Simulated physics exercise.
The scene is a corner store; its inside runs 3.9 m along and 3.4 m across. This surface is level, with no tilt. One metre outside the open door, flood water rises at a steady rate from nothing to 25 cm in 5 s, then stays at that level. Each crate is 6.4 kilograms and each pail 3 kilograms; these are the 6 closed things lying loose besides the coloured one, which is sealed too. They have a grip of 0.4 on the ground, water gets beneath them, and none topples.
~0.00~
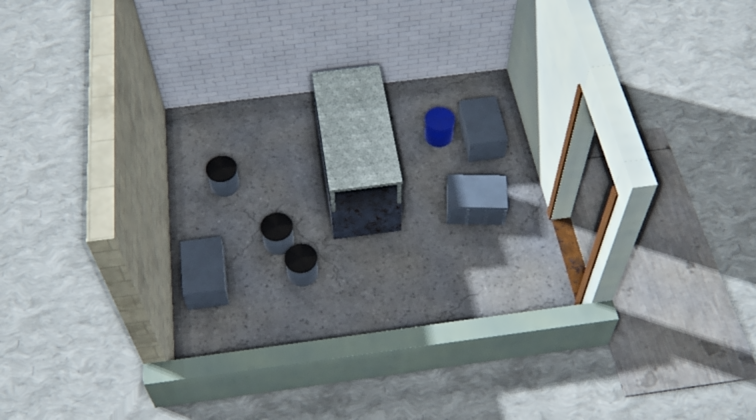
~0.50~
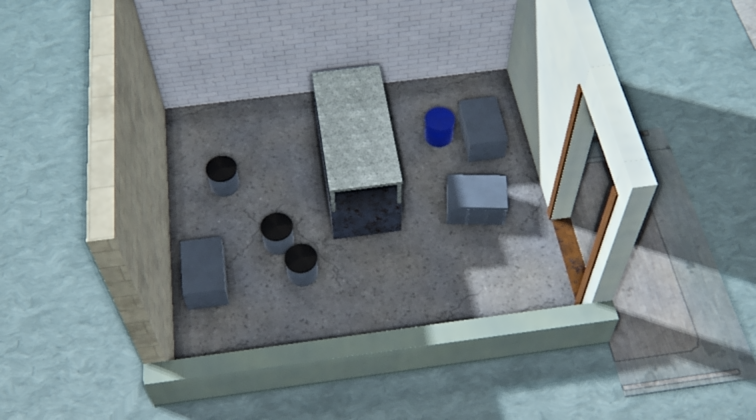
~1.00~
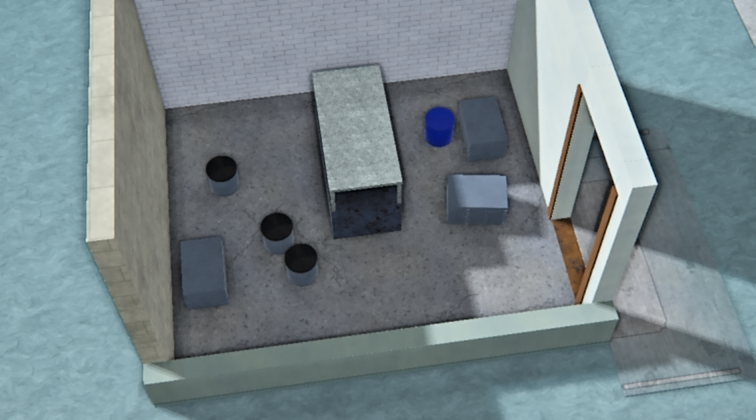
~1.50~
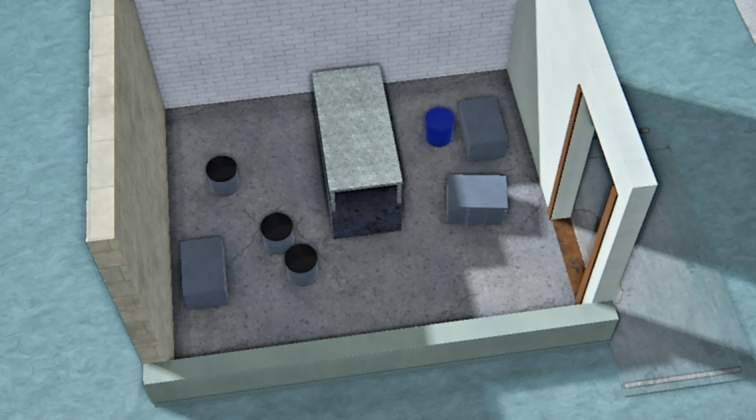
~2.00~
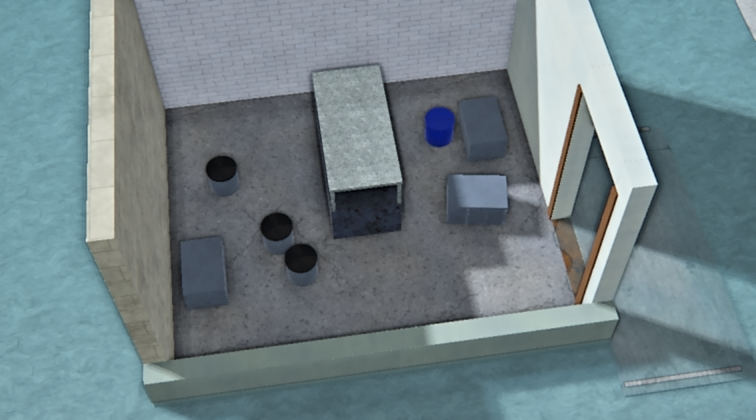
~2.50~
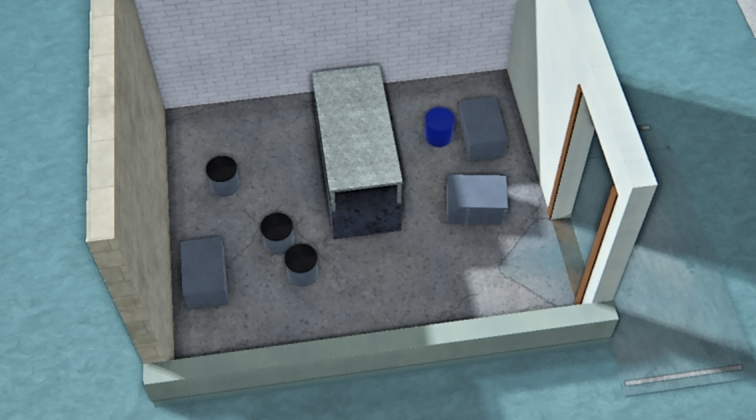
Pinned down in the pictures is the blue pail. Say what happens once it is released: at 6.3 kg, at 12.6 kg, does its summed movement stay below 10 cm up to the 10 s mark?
Only 12.6 kg keeps it there.
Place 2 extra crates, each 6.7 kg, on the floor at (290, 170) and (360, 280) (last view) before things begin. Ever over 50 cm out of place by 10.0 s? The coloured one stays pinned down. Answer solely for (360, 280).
Well, that one comes out beyond the limit.
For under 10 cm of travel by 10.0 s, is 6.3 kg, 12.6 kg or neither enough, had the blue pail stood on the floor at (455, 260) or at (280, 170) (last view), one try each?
One by one: Neither mass suffices; only the big mass suffices.
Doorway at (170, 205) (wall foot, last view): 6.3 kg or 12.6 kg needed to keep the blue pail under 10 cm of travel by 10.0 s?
Result: Lighter option suffices.
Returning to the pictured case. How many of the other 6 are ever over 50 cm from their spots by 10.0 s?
The count comes to 5.
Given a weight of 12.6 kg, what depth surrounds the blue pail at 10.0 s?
Around 6 cm.
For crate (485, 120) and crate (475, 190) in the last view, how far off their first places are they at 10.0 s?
Net displacement, in order: 20 cm; 80 cm.
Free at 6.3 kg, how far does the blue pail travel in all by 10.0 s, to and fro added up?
Path length near 30 cm.
After 3.5 s the blue pail would be 0 cm from its start with 6.3 kg and 0 cm from its start with 12.6 kg; 0 cm of water round it then.
After 4.5 s the blue pail would be 0 cm from its start with 6.3 kg and 0 cm from its start with 12.6 kg; 0 cm of water round it then.
After 7.0 s the blue pail would be 1 cm from its start with 6.3 kg and 0 cm from its start with 12.6 kg; 4 cm of water round it then.
After 10.0 s the blue pail would be 28 cm from its start with 6.3 kg and 0 cm from its start with 12.6 kg; 6 cm of water round it then.
